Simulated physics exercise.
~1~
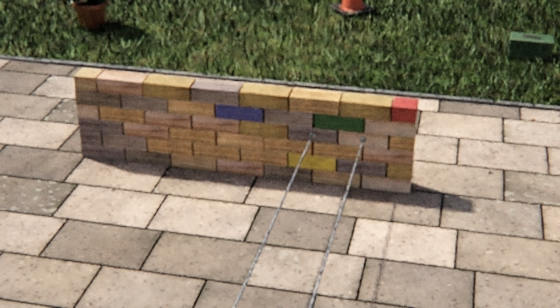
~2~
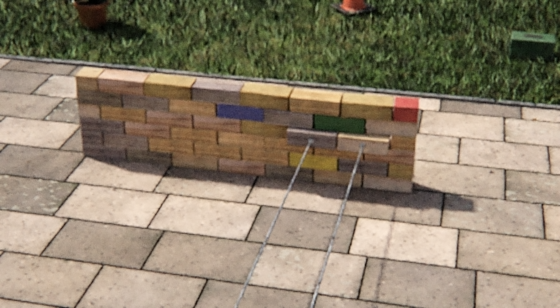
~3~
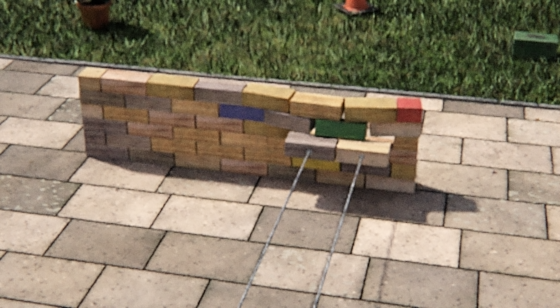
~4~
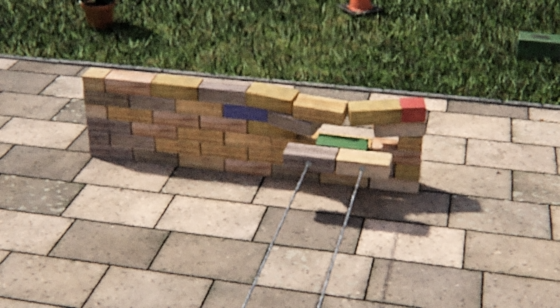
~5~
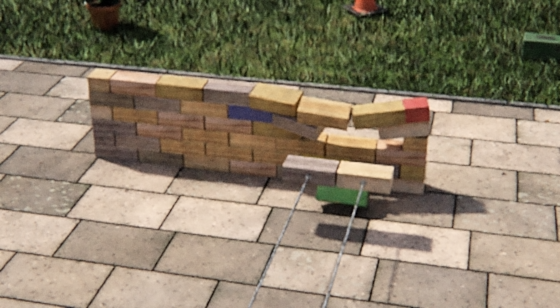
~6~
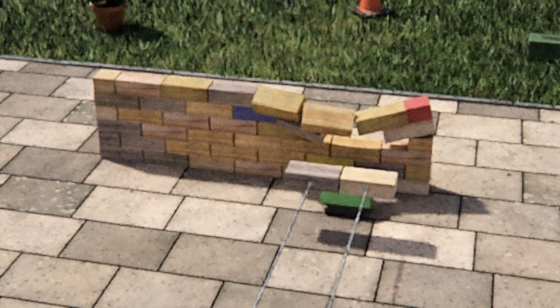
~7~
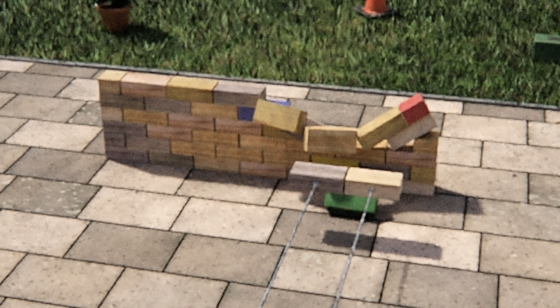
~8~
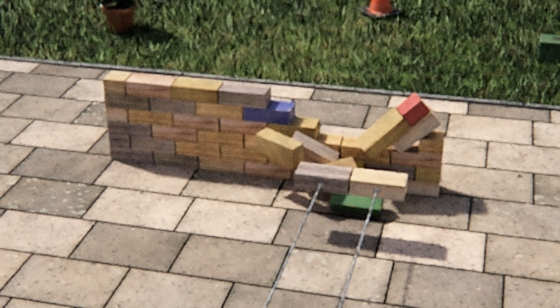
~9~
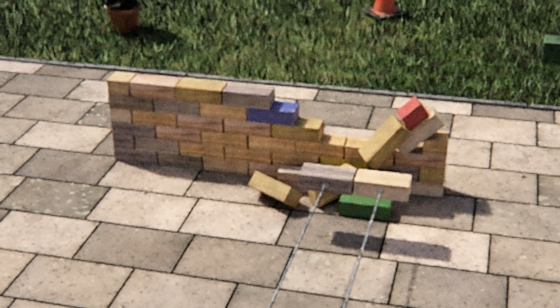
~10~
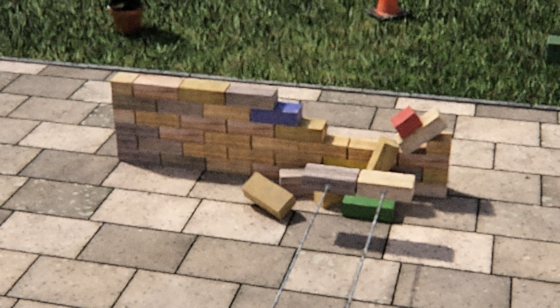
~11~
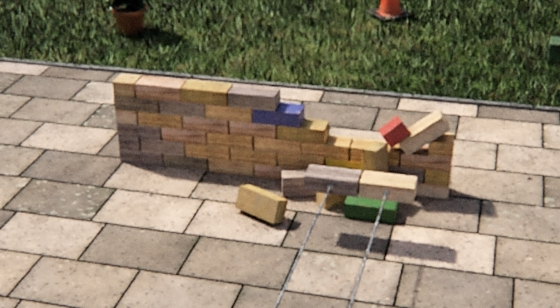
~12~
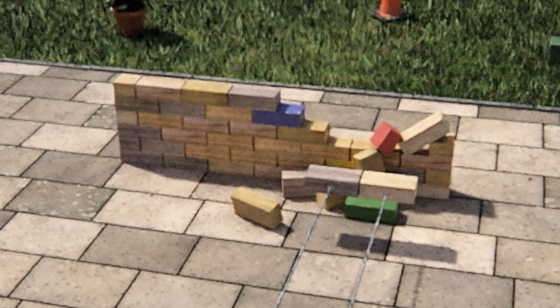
To begin with, a low wall of wooden blocks stands on paving beside grass, with one blue, one green and one red block near its top, while two lines draw a pair of blocks out from its face. The green block tips forward over the pair and drops to the paving, landing upside down. The top row then sags, and a yellowish block slides off and tumbles onto the ground in front. Farther right, the red-ended block tilts and slips down into the gap. Finally, the left side still stands, the blue block in place, beside a broken, notched right side.
